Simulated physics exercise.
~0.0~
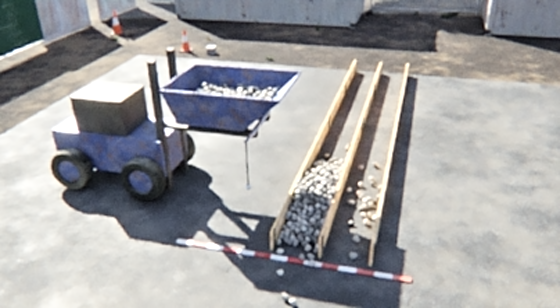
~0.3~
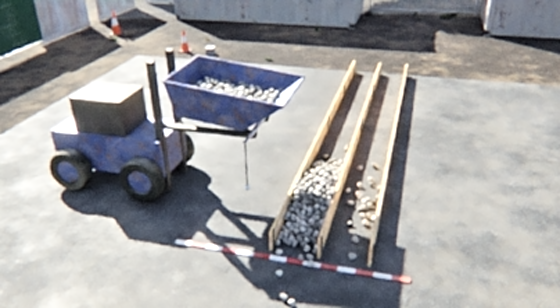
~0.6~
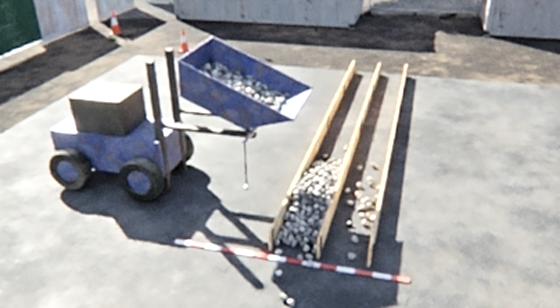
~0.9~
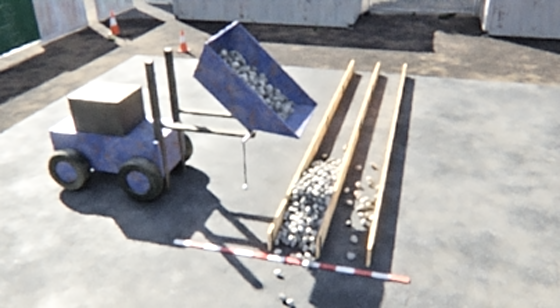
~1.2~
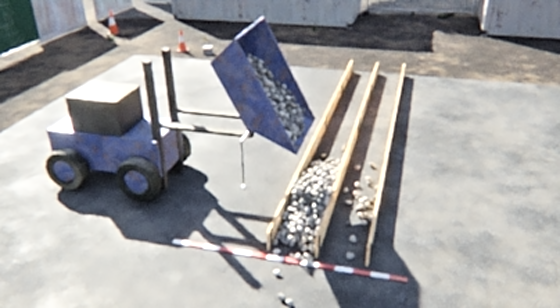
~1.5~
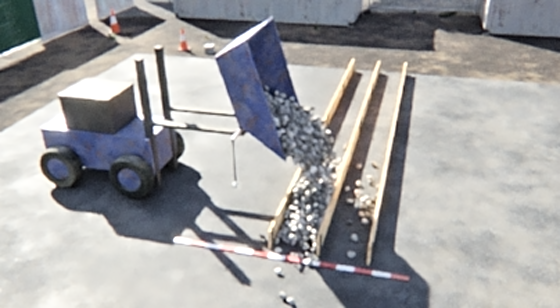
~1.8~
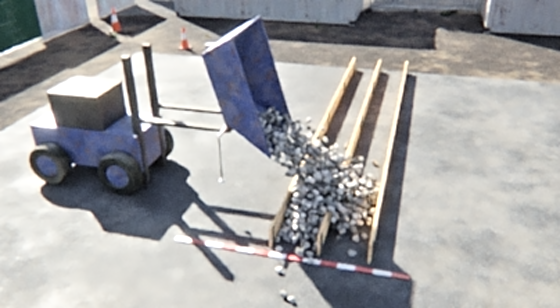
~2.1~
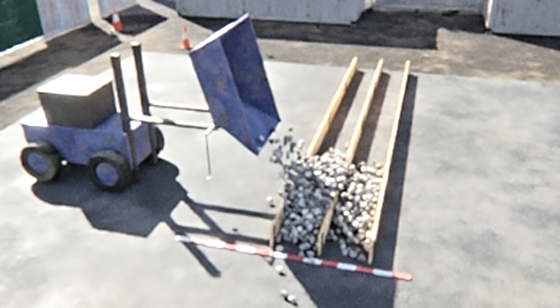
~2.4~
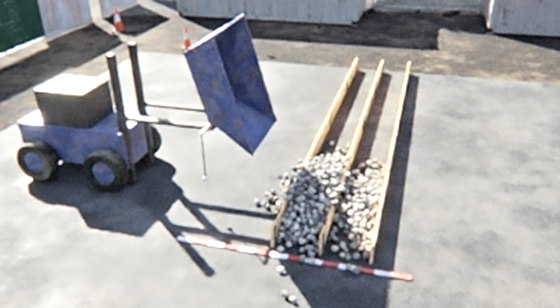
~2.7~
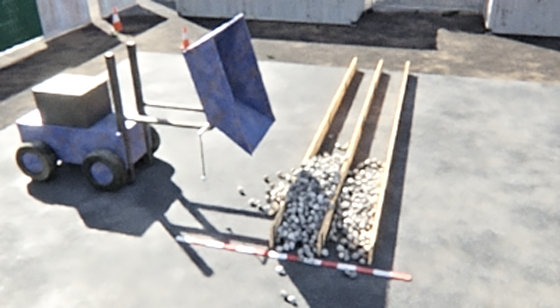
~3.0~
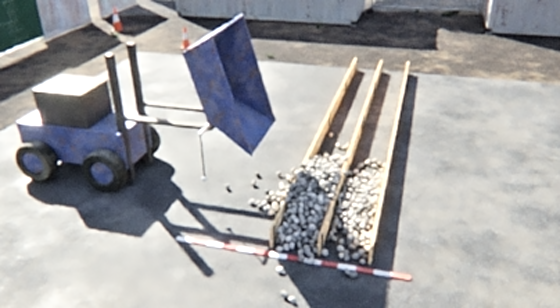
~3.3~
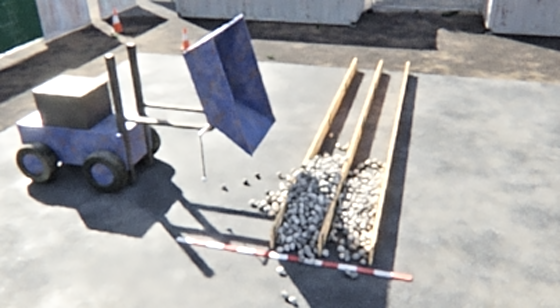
On a sunlit paved yard, a blue four-wheeled machine tips its raised skip steeply to the right, pouring grey stones over two plank-lined bays already holding some, while backing left; the skip ends empty and still tilted, with both bays heaped and a few stones scattered outside.
